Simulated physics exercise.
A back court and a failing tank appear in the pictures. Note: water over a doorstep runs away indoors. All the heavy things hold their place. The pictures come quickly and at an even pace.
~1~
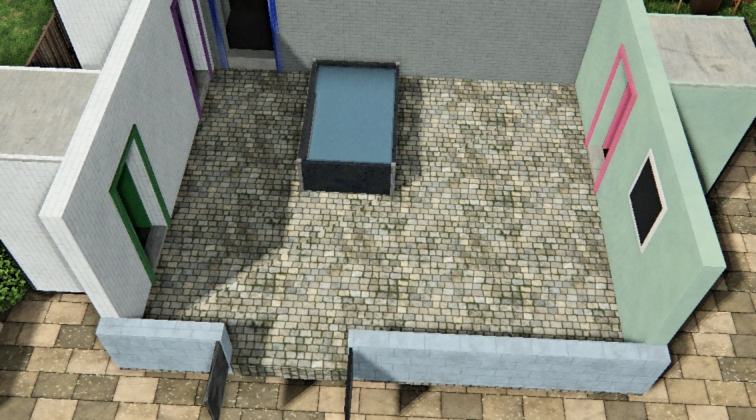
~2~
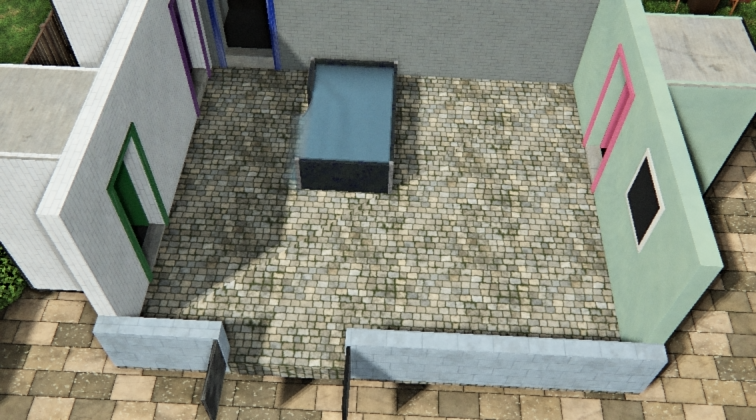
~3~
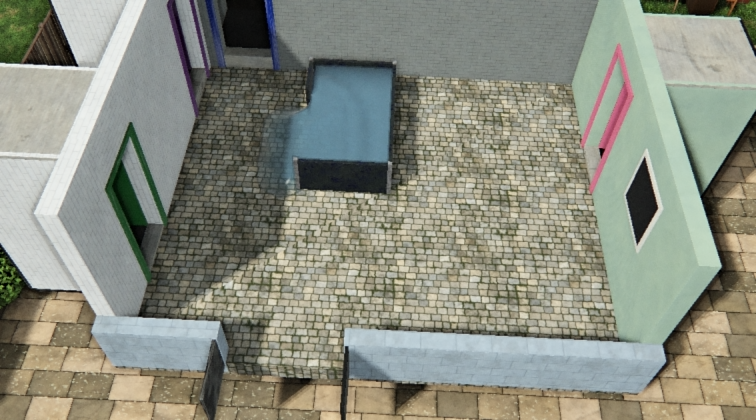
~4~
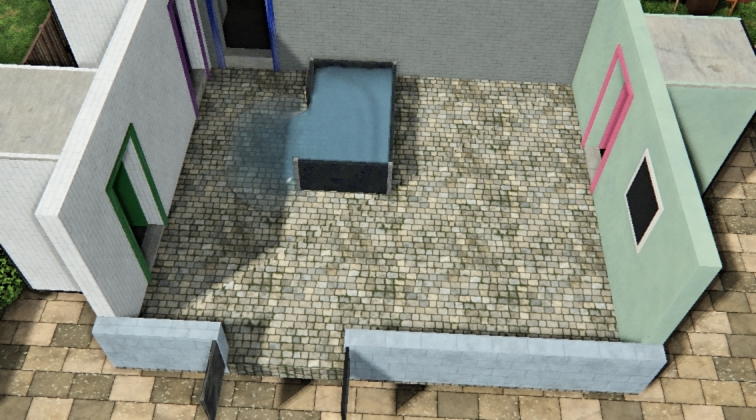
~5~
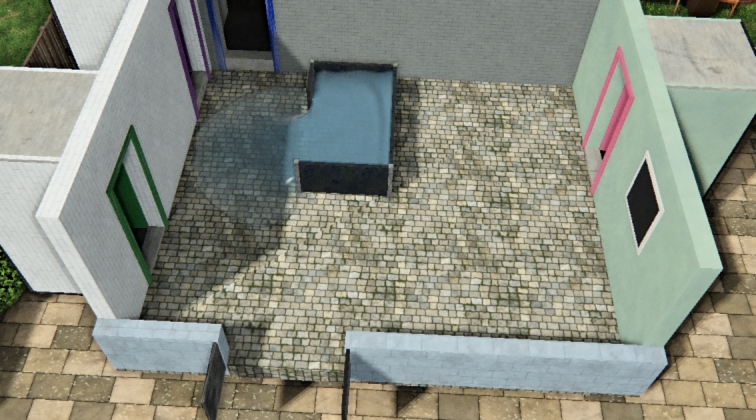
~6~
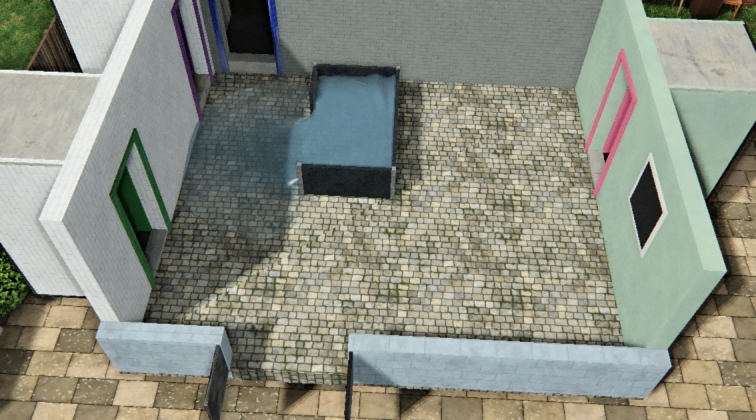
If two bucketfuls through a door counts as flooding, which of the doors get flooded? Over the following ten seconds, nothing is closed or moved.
The purple door does not get flooded; the pink door does not get flooded; the green door gets flooded; the blue door does not get flooded.
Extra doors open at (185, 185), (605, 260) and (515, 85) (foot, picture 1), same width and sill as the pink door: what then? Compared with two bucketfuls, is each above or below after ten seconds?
The first new doorway tops it, the second comes up short, the third comes up short.
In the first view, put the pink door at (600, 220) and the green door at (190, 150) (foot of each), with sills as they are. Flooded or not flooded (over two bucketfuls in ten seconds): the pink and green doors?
The pink one remains below the limit, while the green one crosses the limit.
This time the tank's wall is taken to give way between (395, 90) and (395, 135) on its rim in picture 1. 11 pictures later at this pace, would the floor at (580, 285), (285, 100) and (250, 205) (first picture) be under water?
In turn: Inundated, then untouched, then untouched.
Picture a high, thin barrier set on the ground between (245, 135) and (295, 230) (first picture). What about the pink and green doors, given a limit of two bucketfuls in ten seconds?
With that in place the pink door receives a smaller amount and the green door receives a smaller amount.
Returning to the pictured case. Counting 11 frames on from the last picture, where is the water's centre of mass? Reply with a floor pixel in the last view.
It is around (268, 162).
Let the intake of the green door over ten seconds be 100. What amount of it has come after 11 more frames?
Share at that point: Close to 25 in a hundred.
A moment on, water covers 20 % of the floor; the purple door wet at the sill, nothing in, the pink door not reached, the green door wet at the sill, nothing in, the blue door wet at the sill, nothing in.
Next, water covers 25 % of the floor; the purple door under two buckets in, the pink door not reached, the green door under two buckets in, the blue door wet at the sill, nothing in.
Then, water covers 40 % of the floor; the purple door under two buckets in, the pink door not reached, the green door over two buckets in, the blue door wet at the sill, nothing in.
Later, water covers 70 % of the floor; the purple door under two buckets in, the pink door wet at the sill, nothing in, the green door over two buckets in, the blue door wet at the sill, nothing in.
In the end, water covers 85 % of the floor; the purple door under two buckets in, the pink door wet at the sill, nothing in, the green door over two buckets in, the blue door wet at the sill, nothing in.
